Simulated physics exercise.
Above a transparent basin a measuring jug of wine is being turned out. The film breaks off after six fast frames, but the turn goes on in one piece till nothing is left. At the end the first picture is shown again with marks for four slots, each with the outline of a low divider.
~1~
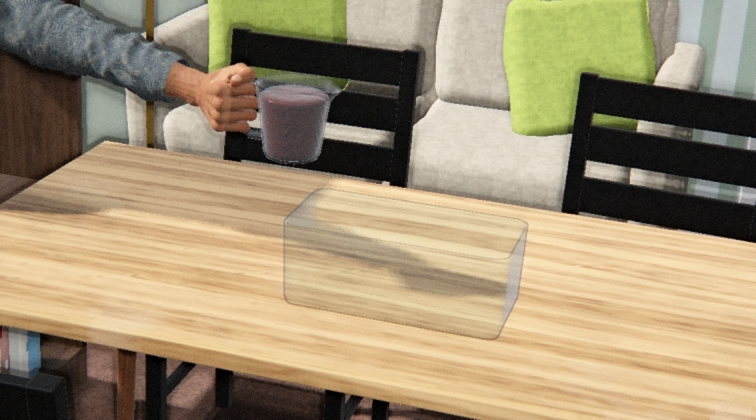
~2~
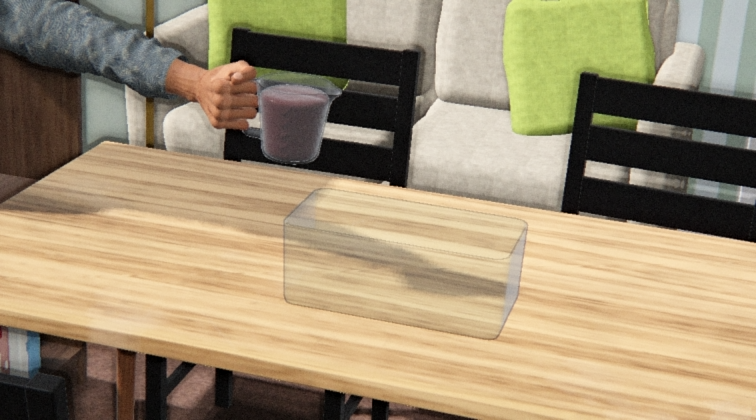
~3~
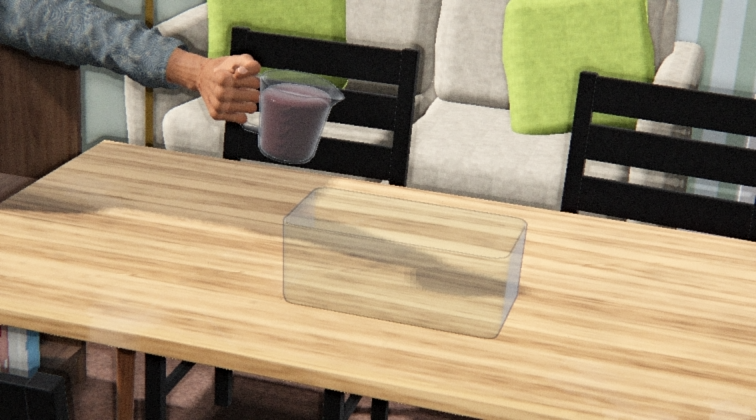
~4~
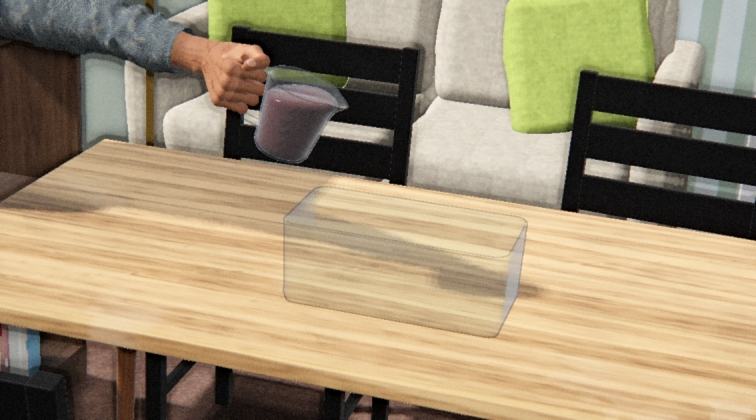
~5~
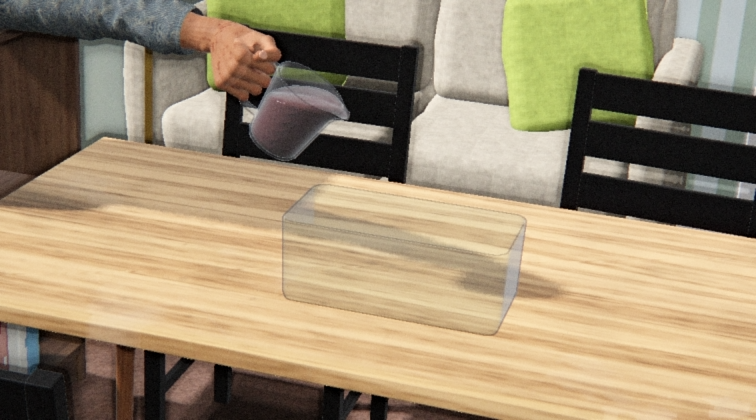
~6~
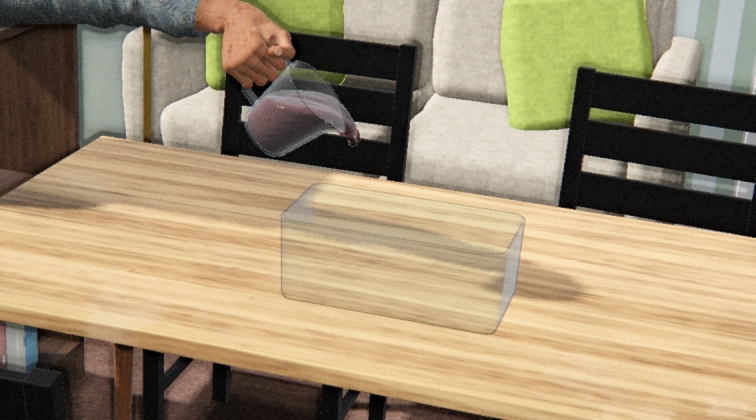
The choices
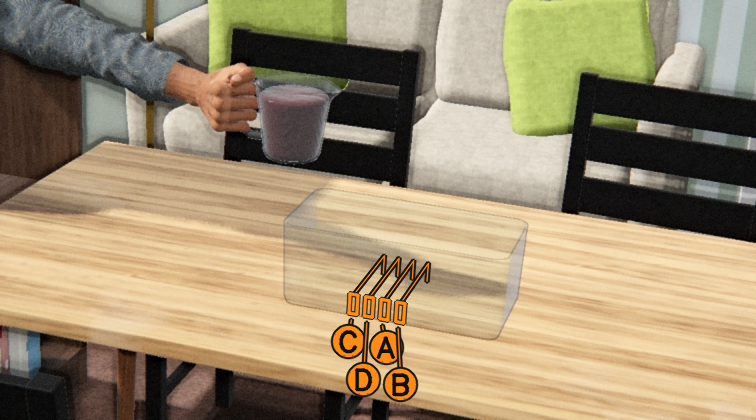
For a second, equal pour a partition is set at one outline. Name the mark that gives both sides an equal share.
C works best here.
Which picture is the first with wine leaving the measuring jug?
In picture 5.
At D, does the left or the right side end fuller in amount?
The left one.
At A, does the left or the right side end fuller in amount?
The left one.
On the marked copy, A at (382, 325); B at (398, 328); C at (351, 319); D at (366, 322).
If A is chosen, about 85 % ends left of the wall and 12 % right of it; 3 % is lost outside.
If B is chosen, about 84 % ends left of the wall and 13 % right of it; 4 % is lost outside.
If C is chosen, about 53 % ends left of the wall and 46 % right of it.
If D is chosen, about 71 % ends left of the wall and 26 % right of it; 3 % is lost outside.
